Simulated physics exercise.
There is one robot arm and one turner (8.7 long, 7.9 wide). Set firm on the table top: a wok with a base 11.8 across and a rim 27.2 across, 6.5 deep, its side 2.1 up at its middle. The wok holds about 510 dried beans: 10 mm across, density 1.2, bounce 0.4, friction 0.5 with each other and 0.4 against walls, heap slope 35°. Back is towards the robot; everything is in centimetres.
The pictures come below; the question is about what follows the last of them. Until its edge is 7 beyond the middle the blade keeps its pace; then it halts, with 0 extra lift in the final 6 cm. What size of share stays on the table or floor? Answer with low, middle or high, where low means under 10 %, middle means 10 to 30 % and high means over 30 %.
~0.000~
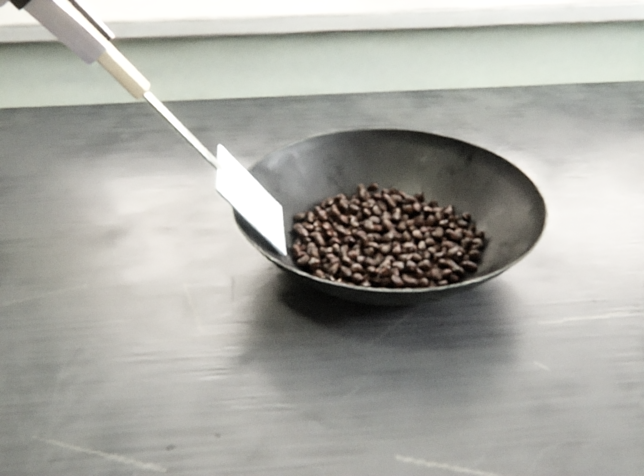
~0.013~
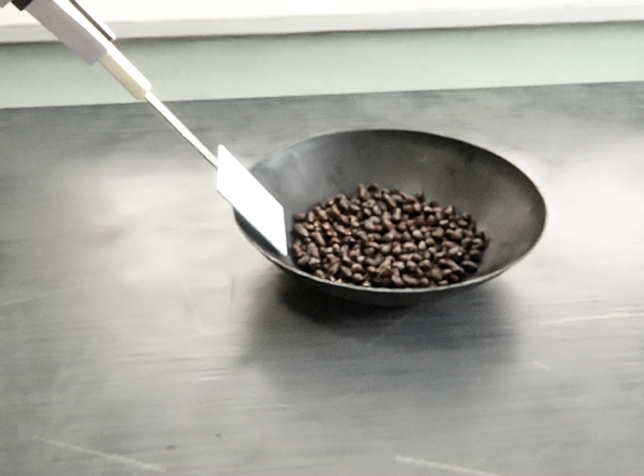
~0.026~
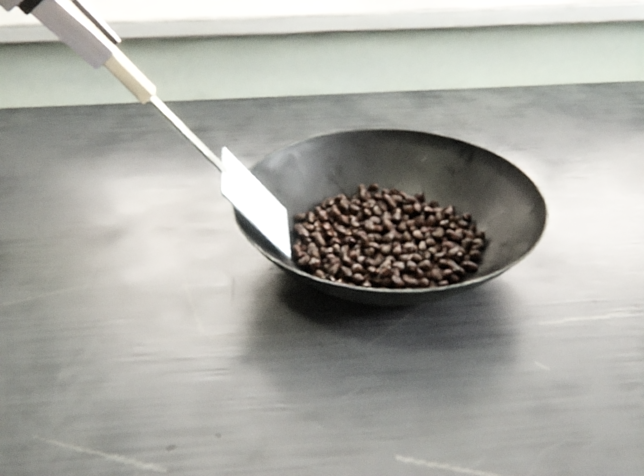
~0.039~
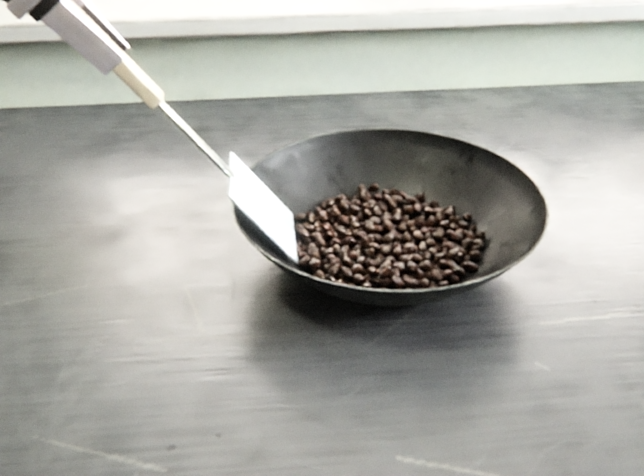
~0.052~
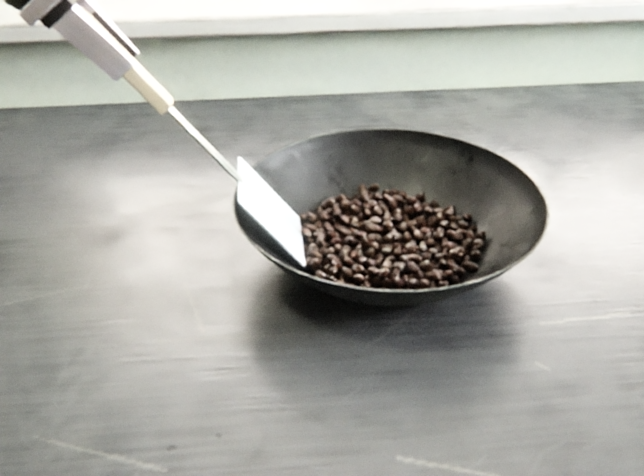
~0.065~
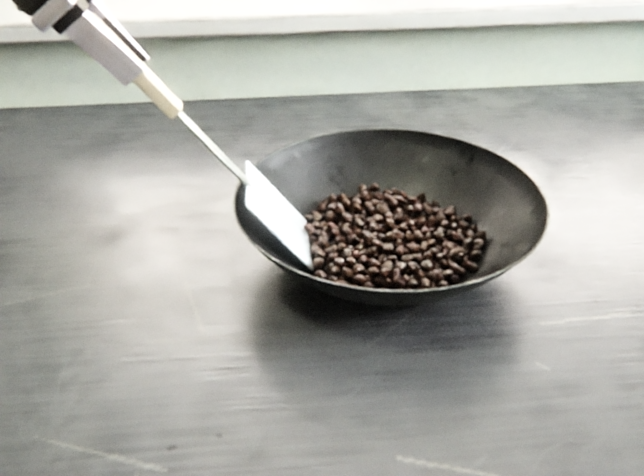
Low.
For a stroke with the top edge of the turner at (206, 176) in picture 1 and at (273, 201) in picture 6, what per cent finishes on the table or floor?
My guess would be close to 15 per cent.
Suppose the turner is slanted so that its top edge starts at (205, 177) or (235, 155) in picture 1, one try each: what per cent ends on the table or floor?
Some 5 and 5 per cent.
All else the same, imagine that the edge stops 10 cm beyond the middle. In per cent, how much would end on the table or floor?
In that case around 20 per cent.
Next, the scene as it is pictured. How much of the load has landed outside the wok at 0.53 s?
It comes to some 0 in a hundred.
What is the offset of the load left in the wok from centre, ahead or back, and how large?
About 5.0 centimetres ahead.
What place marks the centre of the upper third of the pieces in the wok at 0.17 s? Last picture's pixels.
Around (420, 231).
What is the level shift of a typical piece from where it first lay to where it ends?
Around 5 cm, measured level.
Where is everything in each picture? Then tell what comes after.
The first picture shows the turner top edge at (218, 166), sloping 53°; upper third of the load around (386, 237), from x 295 to 480, top at y 185; 513 in the wok.
The second picture shows the turner top edge at (218, 166), sloping 53°; upper third of the load around (386, 238), from x 295 to 480, top at y 185.
The third picture shows the turner top edge at (223, 169), sloping 53°; upper third of the load around (386, 238), from x 295 to 480, top at y 185.
The fourth picture shows the turner top edge at (230, 174), sloping 53°; upper third of the load around (386, 238), from x 295 to 480, top at y 185.
The fifth picture shows the turner top edge at (239, 178), sloping 53°; upper third of the load around (387, 237), from x 300 to 480, top at y 185.
The sixth picture shows the turner top edge at (247, 182), sloping 53°; upper third of the load around (387, 236), from x 300 to 480, top at y 185; 513 in the wok.
After 0.17 s, sloping 53°, highest piece 7 above the table; 513 in the wok.
After 0.28 s, sloping 53°, highest piece 8 above the table; 511 in the wok, 2 on the blade or in flight.
After 0.53 s, sloping 53°, highest piece 7 above the table; 505 in the wok, 8 on the table or floor.
After 1.58 s, sloping 53°, highest piece 7 above the table; 505 in the wok, 8 on the table or floor.
In the end, 505 in the wok, 8 on the table or floor. That is 2 % on the table or floor.
